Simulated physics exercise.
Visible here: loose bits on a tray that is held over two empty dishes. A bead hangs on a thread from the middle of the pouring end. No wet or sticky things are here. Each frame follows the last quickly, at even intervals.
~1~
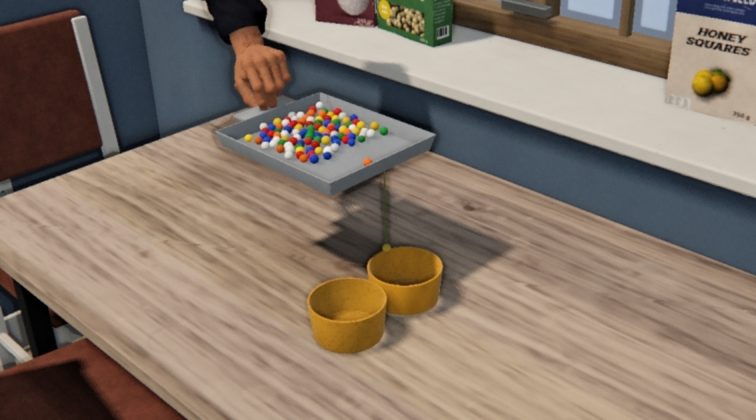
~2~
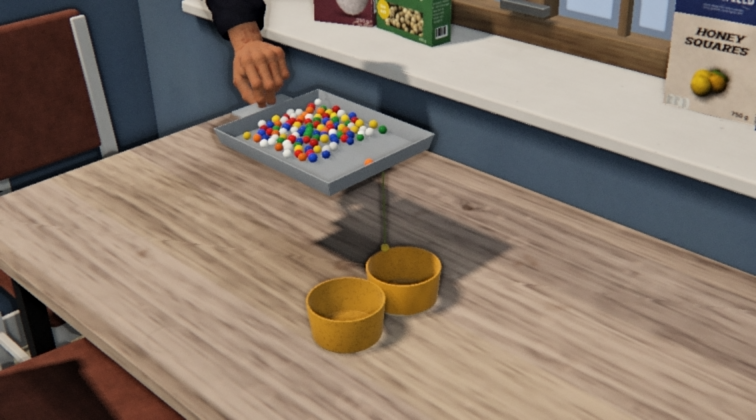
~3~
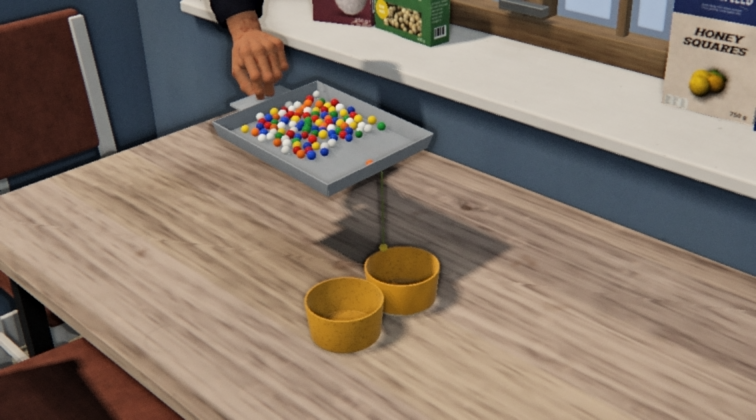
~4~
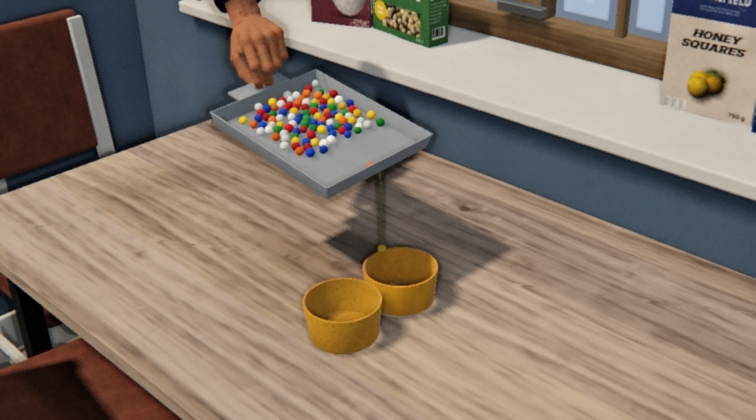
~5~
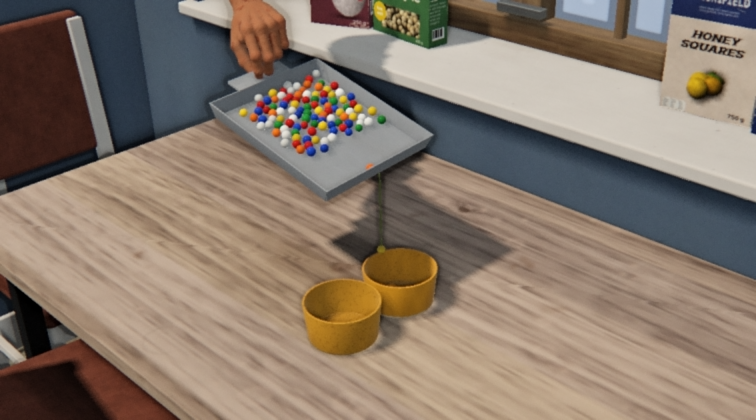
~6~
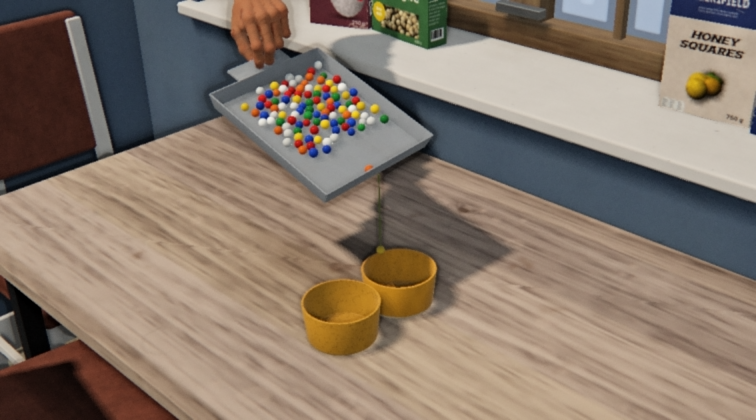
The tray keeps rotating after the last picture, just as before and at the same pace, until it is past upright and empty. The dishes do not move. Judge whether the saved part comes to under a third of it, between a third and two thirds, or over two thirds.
The dishes end up with above two thirds of the load.
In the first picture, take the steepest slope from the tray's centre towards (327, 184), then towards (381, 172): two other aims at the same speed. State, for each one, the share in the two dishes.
70 % then 50 %, roughly.
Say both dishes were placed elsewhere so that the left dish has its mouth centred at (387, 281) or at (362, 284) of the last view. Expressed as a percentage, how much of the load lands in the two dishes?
About 40 per cent first, then about 60 per cent.
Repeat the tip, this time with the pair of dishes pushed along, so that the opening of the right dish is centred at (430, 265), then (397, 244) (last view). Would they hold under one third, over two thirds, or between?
Taking the two places in turn, the answer is more than two thirds and then less than a third.
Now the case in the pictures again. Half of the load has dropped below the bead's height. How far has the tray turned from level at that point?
That happens at close to 100 degrees.
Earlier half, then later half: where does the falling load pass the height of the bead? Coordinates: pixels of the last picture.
About (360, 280) to begin with, then about (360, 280).
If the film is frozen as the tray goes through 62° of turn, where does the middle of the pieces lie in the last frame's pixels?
The load's middle is around (355, 176).
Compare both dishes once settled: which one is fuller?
Observed: The left-side one.
Shortly afterwards, tray tipped steeply; the bulk on the tray; a little in the left dish; only a few in the right dish; a little in the air.
Next, tray tipped right over; near a quarter on the tray; near a third in the left dish; a little in the right dish; a little outside both; near a quarter in the air.
Some moments later, tray tipped past a quarter turn; near two thirds in the left dish; near a quarter in the right dish; a little outside both.
In the end, tray tipped past a quarter turn; near two thirds in the left dish; near a quarter in the right dish; a little outside both.
